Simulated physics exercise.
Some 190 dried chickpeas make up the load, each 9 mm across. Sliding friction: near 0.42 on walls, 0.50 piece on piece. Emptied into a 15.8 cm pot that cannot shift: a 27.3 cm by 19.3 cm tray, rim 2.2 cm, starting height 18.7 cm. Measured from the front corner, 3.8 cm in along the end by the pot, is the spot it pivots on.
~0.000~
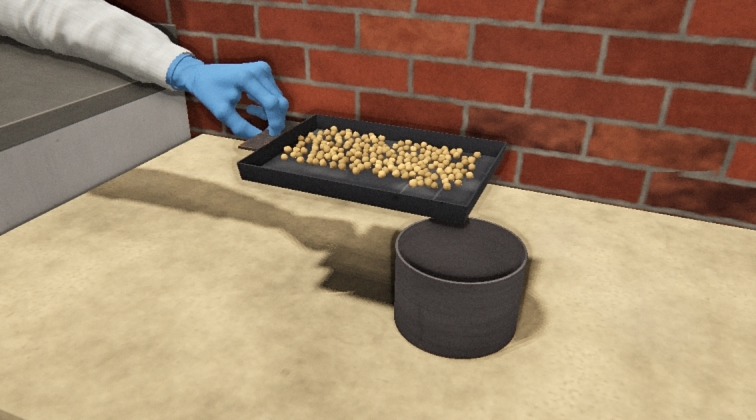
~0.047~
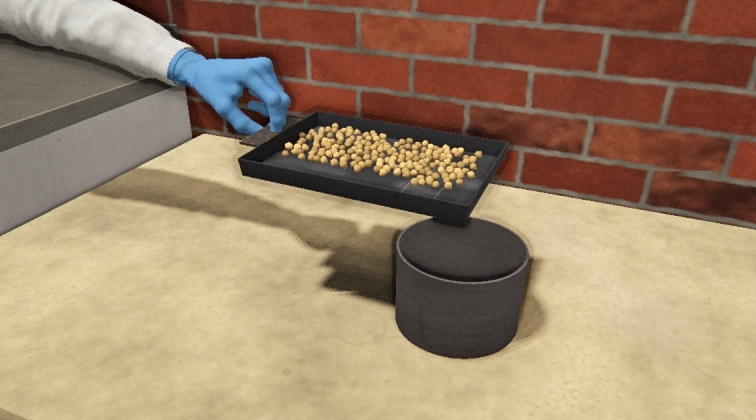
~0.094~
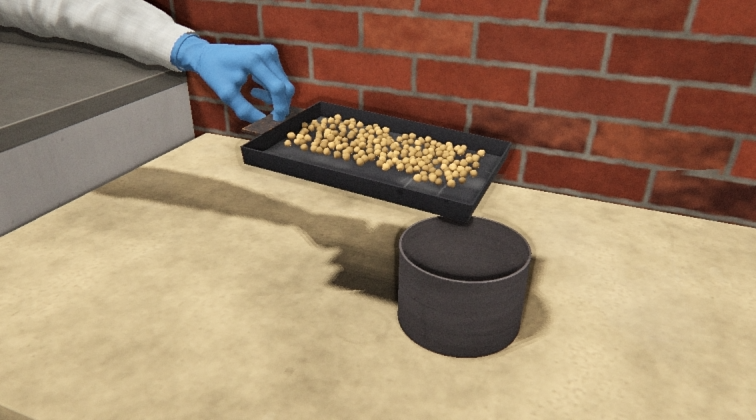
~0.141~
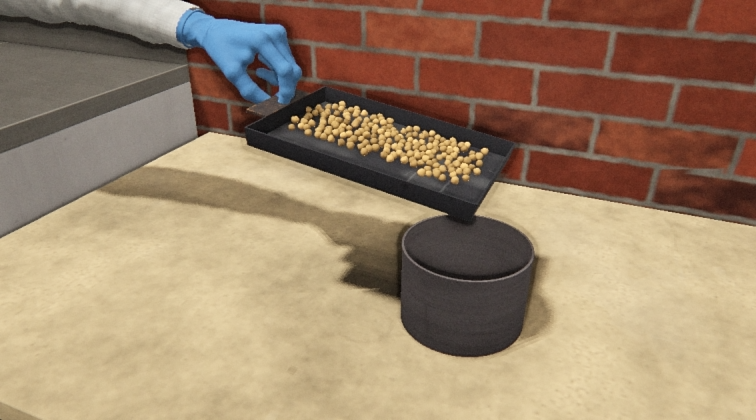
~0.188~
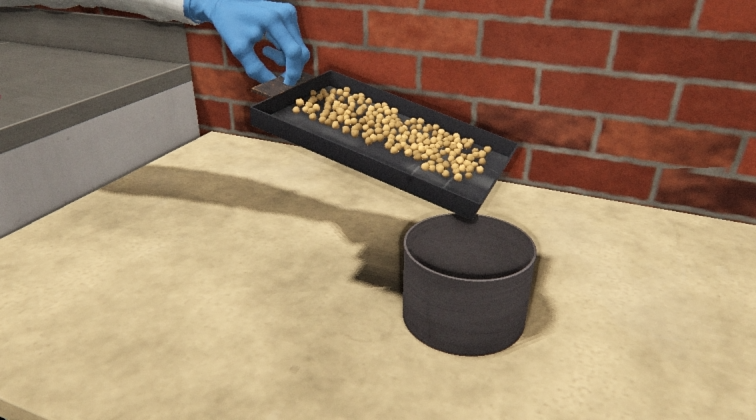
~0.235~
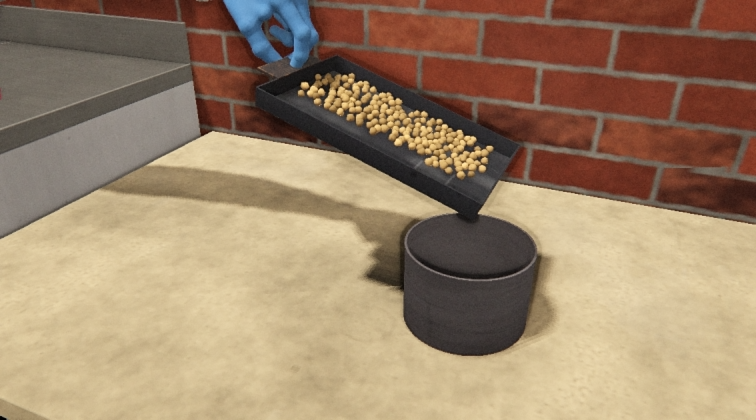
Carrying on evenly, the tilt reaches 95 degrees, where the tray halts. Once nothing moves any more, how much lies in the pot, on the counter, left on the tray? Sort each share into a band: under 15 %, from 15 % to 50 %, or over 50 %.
Pot: From 15 % to 50 %; counter: Over 50 %; tray: Under 15 %.
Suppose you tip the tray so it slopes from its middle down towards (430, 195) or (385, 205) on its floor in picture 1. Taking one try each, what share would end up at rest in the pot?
0 and 0 %.
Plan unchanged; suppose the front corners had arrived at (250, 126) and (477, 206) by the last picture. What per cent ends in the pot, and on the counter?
Pot: 0, counter: 95.
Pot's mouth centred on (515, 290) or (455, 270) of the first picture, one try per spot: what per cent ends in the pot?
Try one: ~ 20 %; try two: ~ 15 %.
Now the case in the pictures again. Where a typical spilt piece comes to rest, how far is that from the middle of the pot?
Close to 16 cm, give or take.
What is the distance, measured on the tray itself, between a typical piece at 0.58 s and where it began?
By then it sits near 9 cm from where it began.
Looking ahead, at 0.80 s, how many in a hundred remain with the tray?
Some 85 per cent of the load.
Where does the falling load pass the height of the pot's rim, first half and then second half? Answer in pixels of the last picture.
I'd mark about (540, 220) for the first half, then (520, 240) for the second.
After 0.58 s, tilt 56 degrees; the tray holds 100 %, the pot 0 %.
Then, at 0.80 s, tilt 80 degrees; the tray holds 85 %, the pot 0 %.
After 1.14 s, tilt 95 degrees; the tray holds 30 %, the pot 10 %.
At rest (2.2 s), pot 35 %, counter 65 %, tray 0 %.
